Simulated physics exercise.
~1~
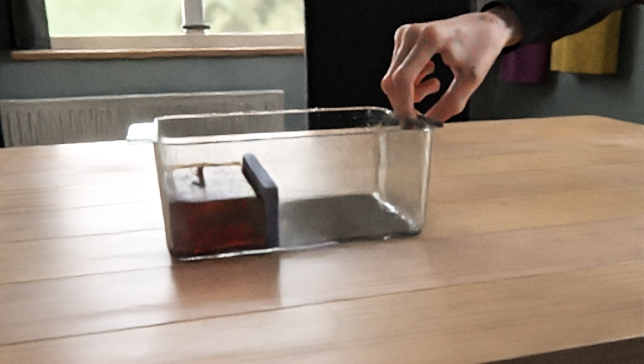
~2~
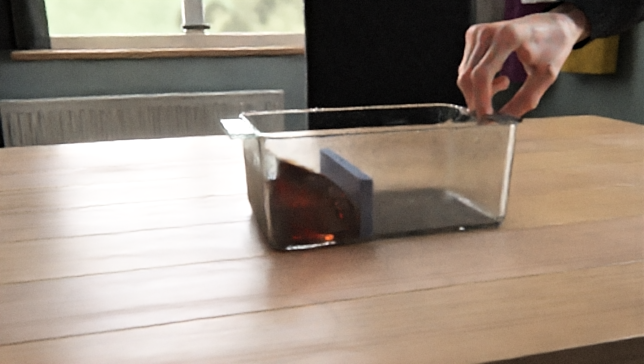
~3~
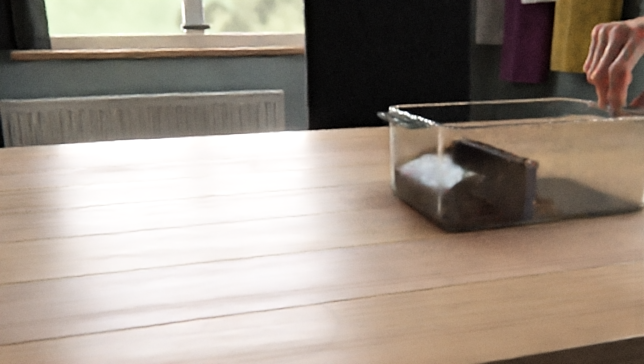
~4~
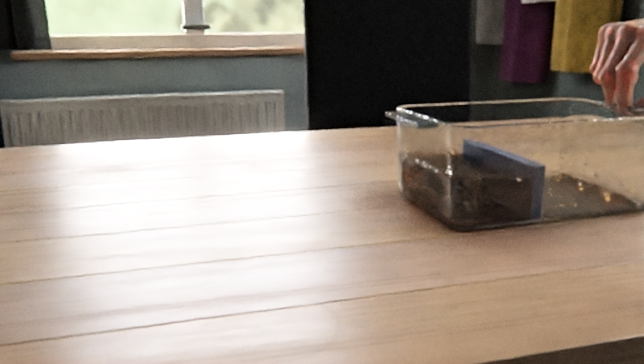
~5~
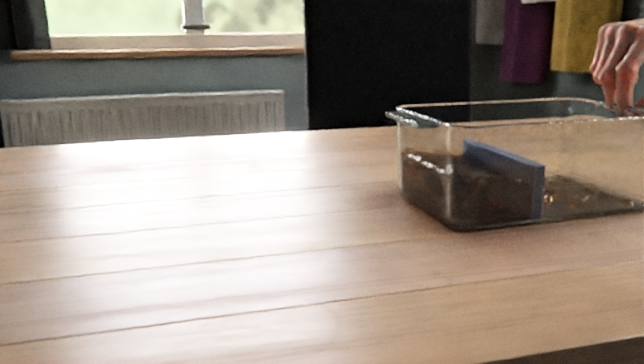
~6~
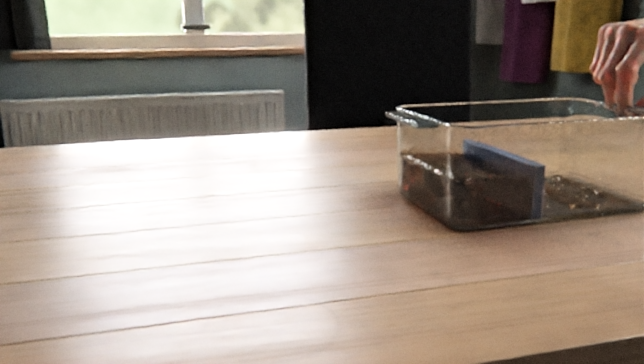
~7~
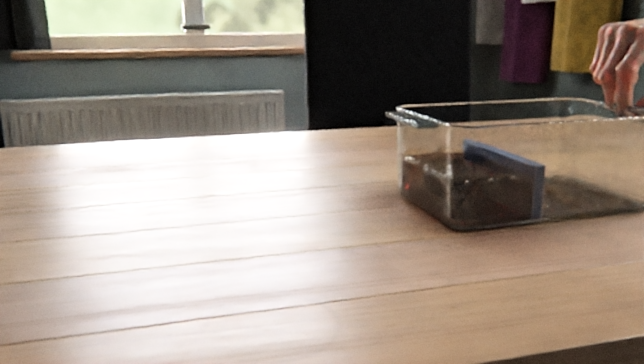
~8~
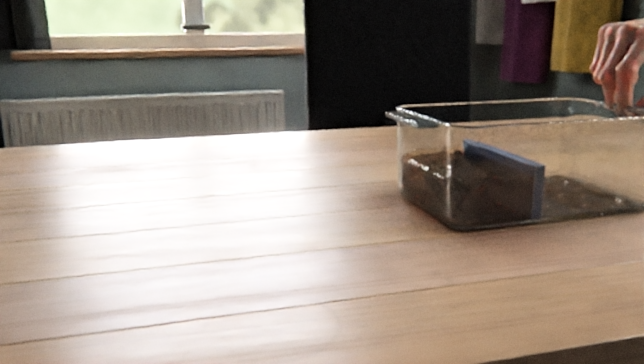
At the start, a clear oblong tub sits on a wooden table, with reddish-brown tea held to the left of an upright divider and a hand gripping its right end. The hand pulls the tub to the right, and the tea piles up steeply against the left end. As the tub nears the right edge of the view, the tea surges back toward the divider, and a little passes to the right side. The tub stops and the tea ripples, then calms. At the end, most of it lies left of the divider, with a shallow layer on the right.
